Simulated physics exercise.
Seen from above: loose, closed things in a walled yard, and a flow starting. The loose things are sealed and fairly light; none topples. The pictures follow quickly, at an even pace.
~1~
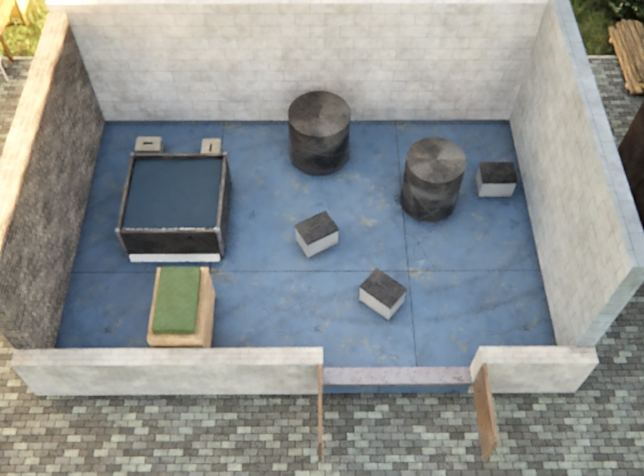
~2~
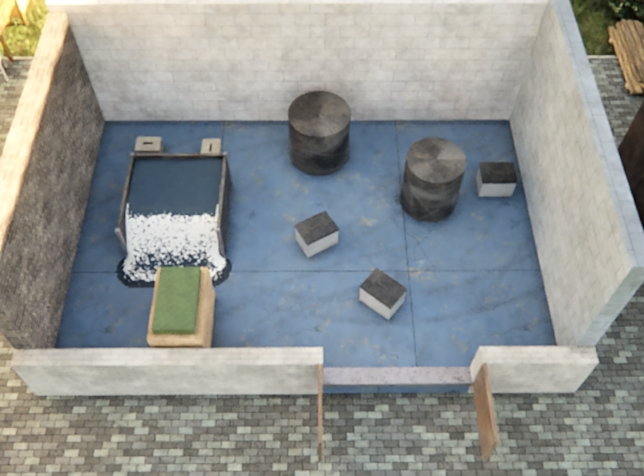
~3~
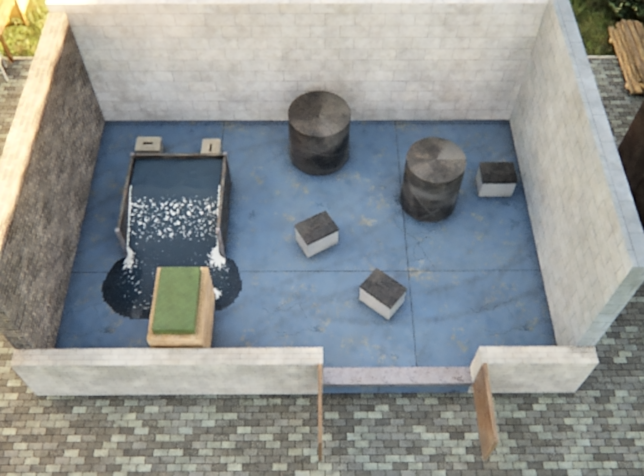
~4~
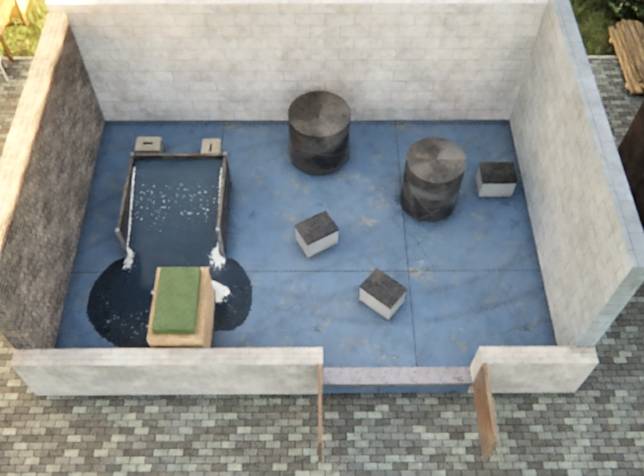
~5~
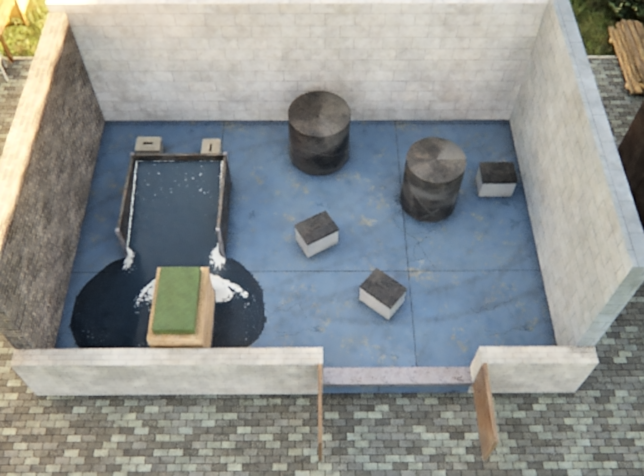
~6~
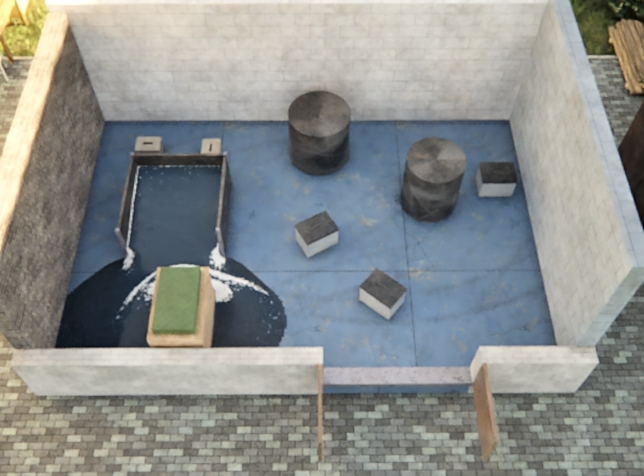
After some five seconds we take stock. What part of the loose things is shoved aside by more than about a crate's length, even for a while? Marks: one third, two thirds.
Share: Under a third.
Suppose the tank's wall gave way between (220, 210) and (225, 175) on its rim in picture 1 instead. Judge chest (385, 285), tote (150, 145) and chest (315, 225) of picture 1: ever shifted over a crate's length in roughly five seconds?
In turn: Yes, never so far, yes.
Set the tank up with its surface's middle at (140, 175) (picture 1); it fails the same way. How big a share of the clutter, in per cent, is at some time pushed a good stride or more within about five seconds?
Near 0 in a hundred.
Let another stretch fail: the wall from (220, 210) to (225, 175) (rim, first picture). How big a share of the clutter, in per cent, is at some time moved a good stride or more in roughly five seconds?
Close to 40 %.
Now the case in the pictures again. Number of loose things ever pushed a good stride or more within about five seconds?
The number is 1.
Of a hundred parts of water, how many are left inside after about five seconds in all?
Roughly 92 per cent.
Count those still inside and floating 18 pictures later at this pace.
The number is 0.
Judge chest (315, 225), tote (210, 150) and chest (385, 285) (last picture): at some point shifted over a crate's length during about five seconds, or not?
In turn: Never so far, not that far, yes.
A moment on, 0 of 5 are well off their spots; 0 afloat.
Next, 0 of 5 are well off their spots; 0 afloat.
Later, 1 of 5 are well off their spots; 0 afloat.
In the end, 1 of 5 are well off their spots, and 1 have been at some point; 0 afloat.
